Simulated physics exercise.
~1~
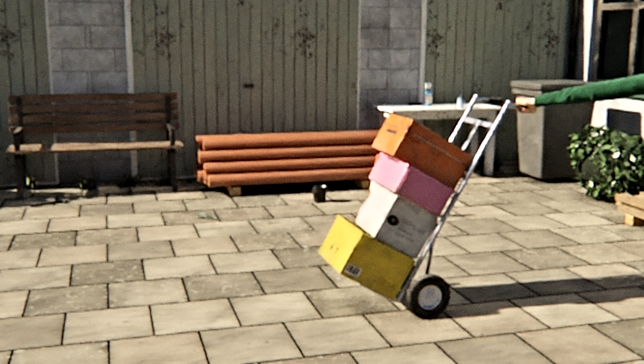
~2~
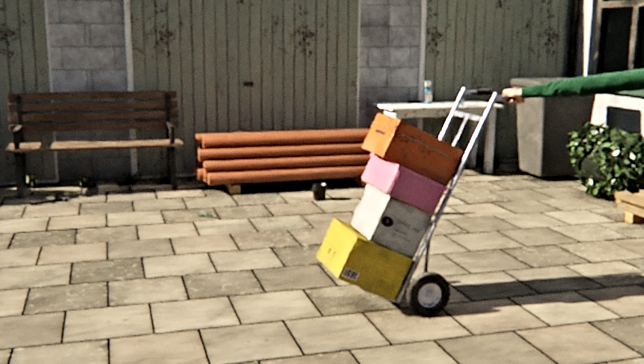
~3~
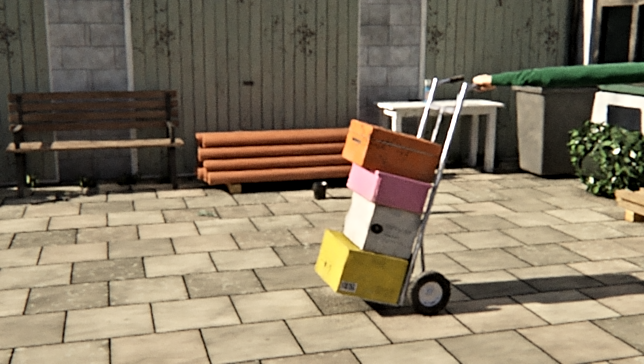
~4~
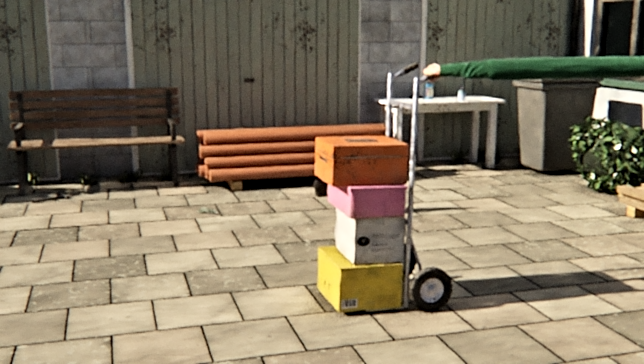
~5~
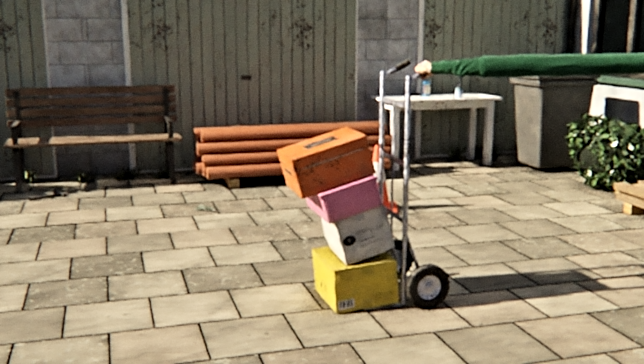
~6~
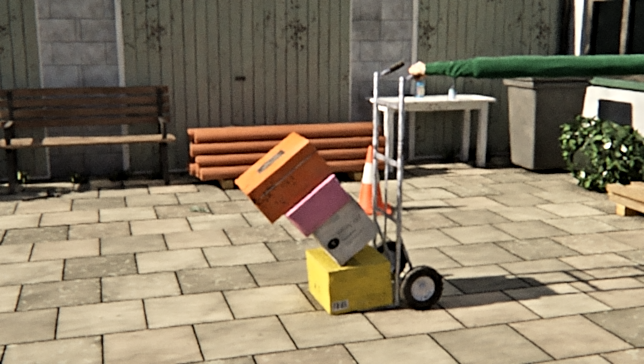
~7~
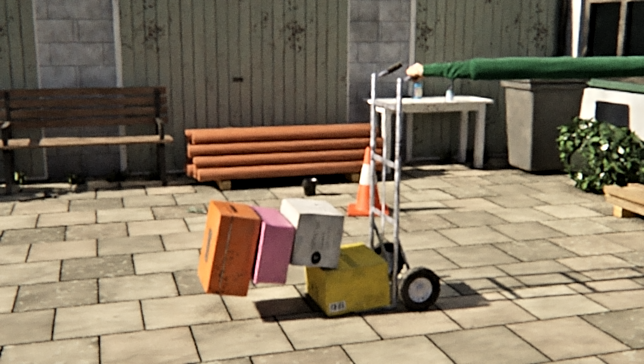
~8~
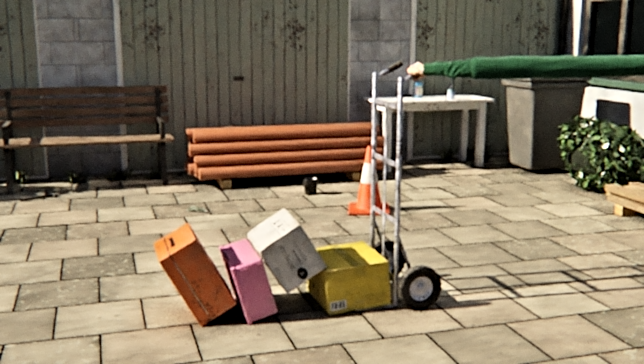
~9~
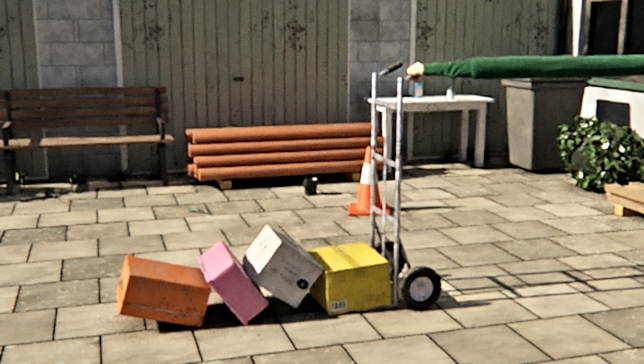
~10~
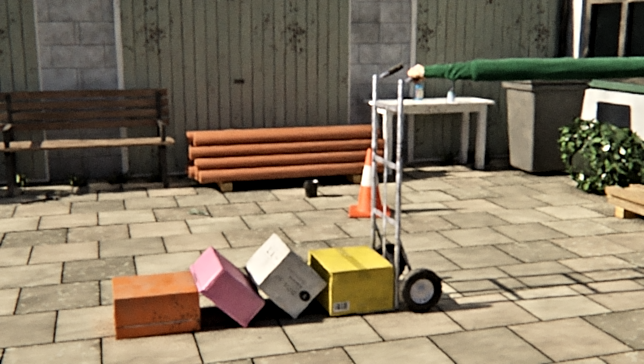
Sack truck swinging upright on a paved yard, its orange, pink and white boxes toppling left while the yellow box stays put.
